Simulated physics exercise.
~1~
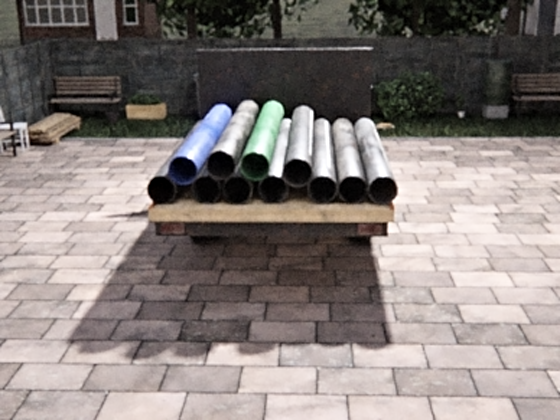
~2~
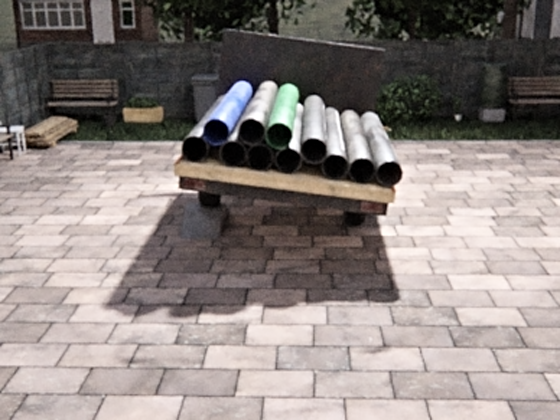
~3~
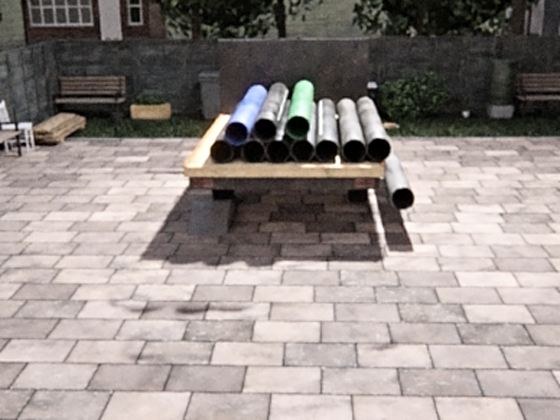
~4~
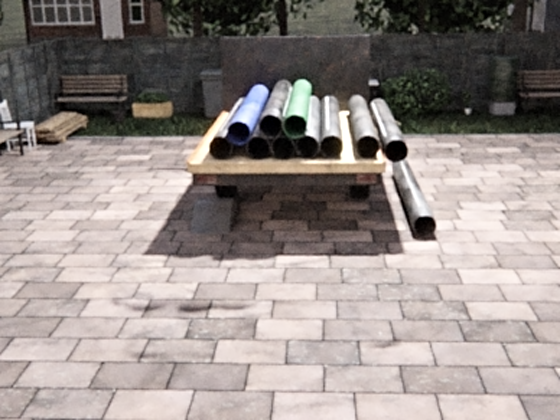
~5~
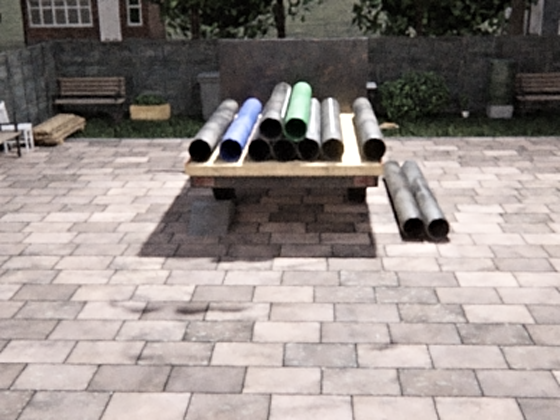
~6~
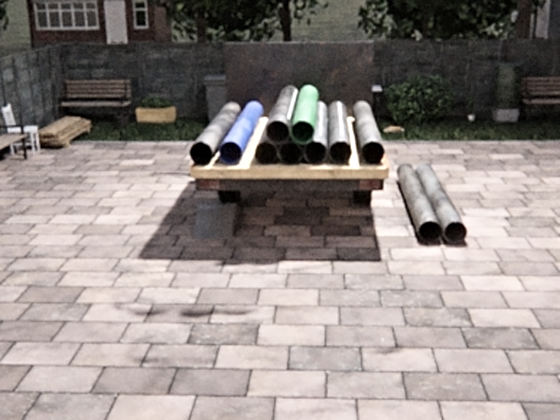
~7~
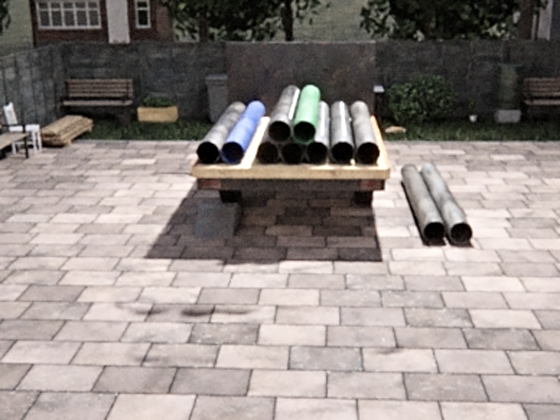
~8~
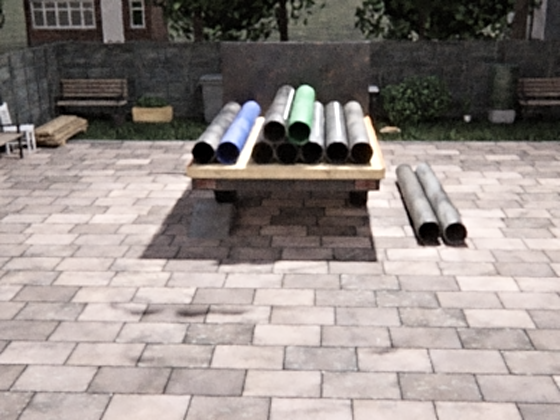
In a sunlit paved yard with benches and a dark wall behind, a slightly swaying camera looks at the end of a flat wooden trailer. Steel pipes lie stacked on it with their open ends facing the viewer, a blue one at upper left and a green one near the middle, the rest grey. The trailer tilts down to the right, its left side raised, then settles level. Grey pipes roll off the right side, and two come to rest together on the paving. The blue pipe drops onto the deck near the left, while the green stays on top.
